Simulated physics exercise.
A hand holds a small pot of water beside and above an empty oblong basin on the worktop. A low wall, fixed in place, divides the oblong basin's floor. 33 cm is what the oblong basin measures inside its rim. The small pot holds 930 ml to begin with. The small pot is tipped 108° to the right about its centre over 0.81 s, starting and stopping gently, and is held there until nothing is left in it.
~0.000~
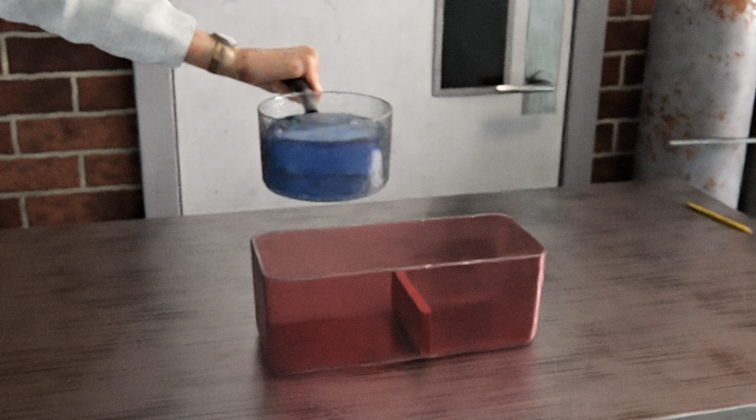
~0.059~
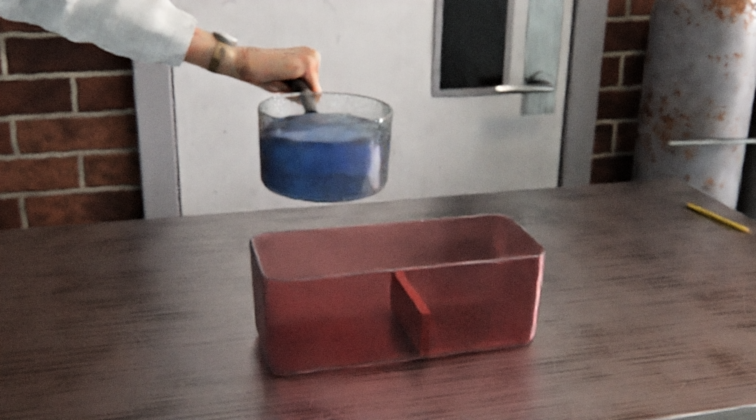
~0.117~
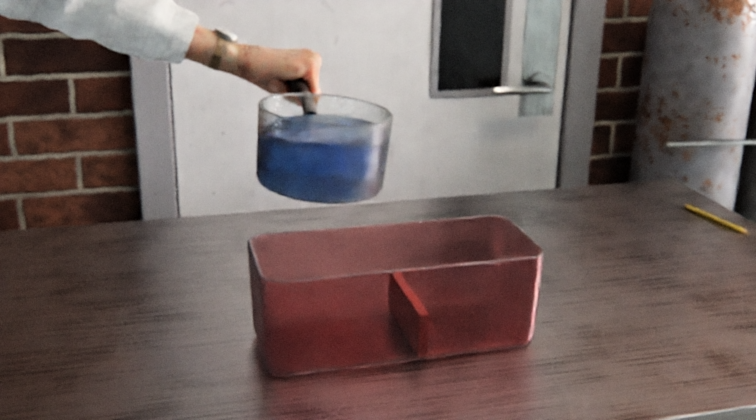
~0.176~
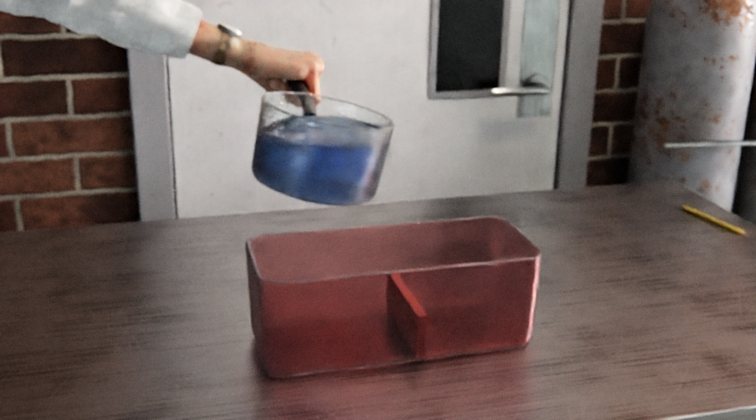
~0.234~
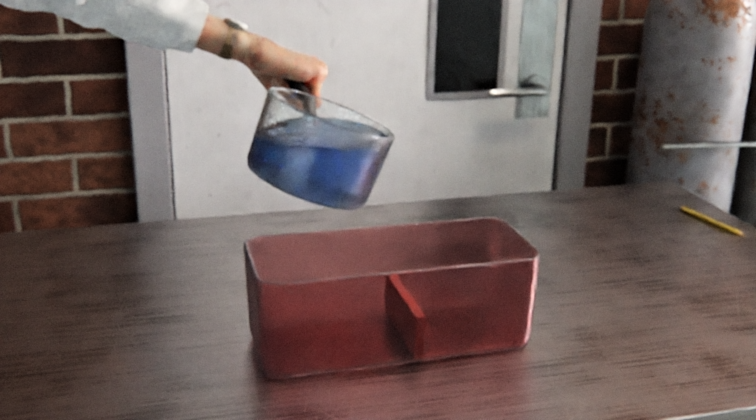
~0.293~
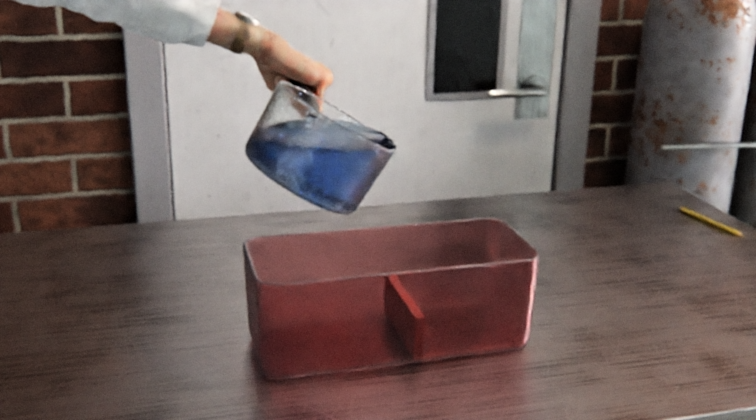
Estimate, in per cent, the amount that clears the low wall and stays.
Roughly 67 percent.
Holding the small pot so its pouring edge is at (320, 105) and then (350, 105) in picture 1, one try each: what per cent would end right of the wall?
About 10 %, then about 25 %.
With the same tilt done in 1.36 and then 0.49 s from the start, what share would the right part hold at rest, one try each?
75 and 50 %.
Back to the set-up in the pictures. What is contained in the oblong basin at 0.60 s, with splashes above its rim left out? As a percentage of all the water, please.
Near 28 in a hundred.
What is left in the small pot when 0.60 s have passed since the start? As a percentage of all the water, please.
Close to 38 percent of the liquid remains at that time.
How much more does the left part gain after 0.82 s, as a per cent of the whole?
Near 16 in a hundred.
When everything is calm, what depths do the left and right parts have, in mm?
Final reading - left some 14 mm, right some 36 mm.
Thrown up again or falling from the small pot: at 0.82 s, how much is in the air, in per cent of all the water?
Close to 7 %.
By 0.60 s the tilt is 91° and 39 per cent is still to pour, 0 is left of the wall and 27 right of it.
By 0.82 s the tilt is 108° and 7 per cent is still to pour, 18 is left of the wall and 68 right of it.
By 1.06 s the tilt is 108° and 1 per cent is still to pour, 31 is left of the wall and 67 right of it.
By 1.31 s the tilt is 108° and 0 per cent is still to pour, 33 is left of the wall and 67 right of it.
At rest 33 per cent lies left of the wall, 67 right of it and 1 outside.
